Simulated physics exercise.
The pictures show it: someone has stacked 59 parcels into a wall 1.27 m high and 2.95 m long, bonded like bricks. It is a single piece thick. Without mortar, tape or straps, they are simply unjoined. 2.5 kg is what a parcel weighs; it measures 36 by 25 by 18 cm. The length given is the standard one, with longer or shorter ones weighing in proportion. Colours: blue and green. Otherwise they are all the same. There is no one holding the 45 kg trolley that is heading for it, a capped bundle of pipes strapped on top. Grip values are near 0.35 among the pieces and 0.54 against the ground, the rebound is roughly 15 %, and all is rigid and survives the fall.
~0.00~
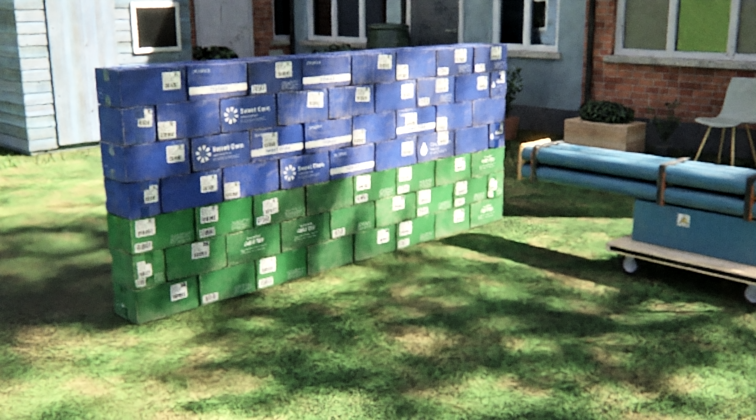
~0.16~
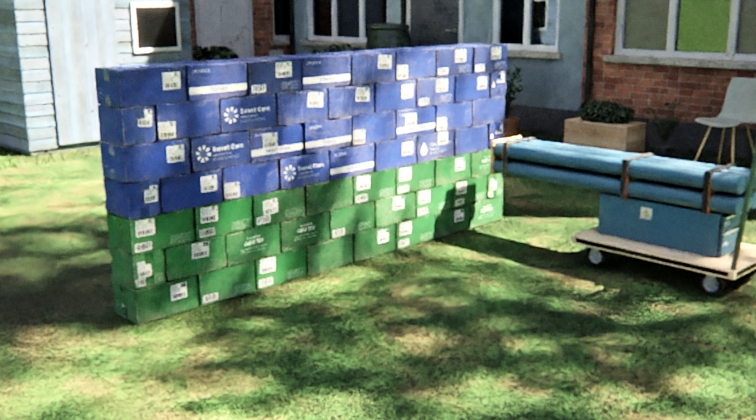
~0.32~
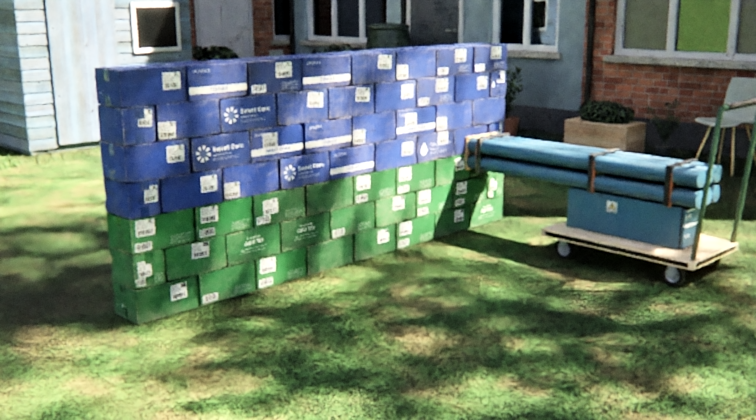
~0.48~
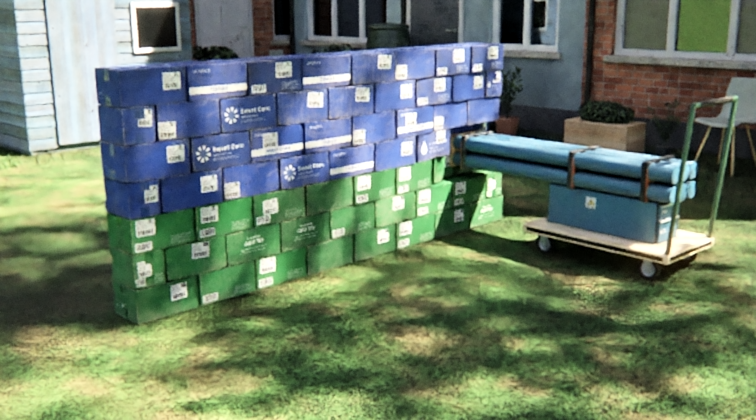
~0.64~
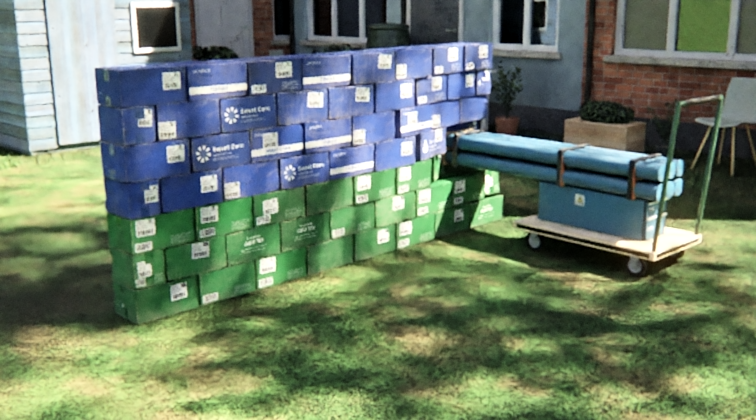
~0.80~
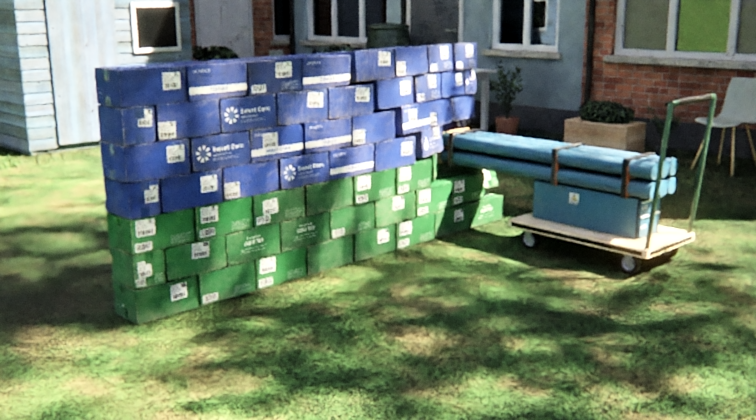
On a lawn, a loaded trolley rolls left into a blue and green box wall, shifting its right end.
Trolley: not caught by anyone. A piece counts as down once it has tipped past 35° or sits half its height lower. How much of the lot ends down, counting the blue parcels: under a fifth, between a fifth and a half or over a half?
It adds up to the fifth-to-half range.
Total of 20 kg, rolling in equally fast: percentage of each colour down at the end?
Share down - green: 0; blue: 0 (per cent).
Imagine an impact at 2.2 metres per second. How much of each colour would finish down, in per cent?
Share down, in per cent: Green 0, blue 20.
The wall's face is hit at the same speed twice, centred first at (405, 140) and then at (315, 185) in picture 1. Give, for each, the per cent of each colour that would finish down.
You'd get green at 0 followed by 0, and blue at 40 followed by 0 percent.
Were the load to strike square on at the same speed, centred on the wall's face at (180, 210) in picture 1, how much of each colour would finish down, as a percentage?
Green 10 %, blue 40 %.
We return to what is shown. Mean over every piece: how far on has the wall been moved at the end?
On average the pieces move some 25 cm.
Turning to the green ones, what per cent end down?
For green, it's 10 per cent down at the end.
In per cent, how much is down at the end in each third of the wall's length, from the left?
The thirds come out at 0 on the left, 10 in the middle and 70 on the right, in per cent.
After 1.00 s, load 34 cm past the wall's line, still rolling; 1 of the 34 blue parcels down (2 of 59 in all colours); top blue parcel 12° from how it stood.
After 1.32 s, load 39 cm past the wall's line, still rolling; 8 of the 34 blue parcels down (10 of 59 in all colours); top blue parcel 38° from how it stood, 27 cm lower.
After 1.62 s, load 43 cm past the wall's line, still rolling; 14 of the 34 blue parcels down (16 of 59 in all colours); top blue parcel on its side.
After 2.10 s, load 45 cm past the wall's line, stopped; 14 of the 34 blue parcels down (16 of 59 in all colours); top blue parcel 55° from how it stood, 95 cm lower.
In the end (3.6 s), load 45 cm past the wall's line, stopped; 14 of the 34 blue parcels down (16 of 59 in all colours); top blue parcel upside down; top green parcel unmoved. That is 41 per cent. From the last view, middles, top blue parcel near (190, 174), top green parcel near (151, 227).
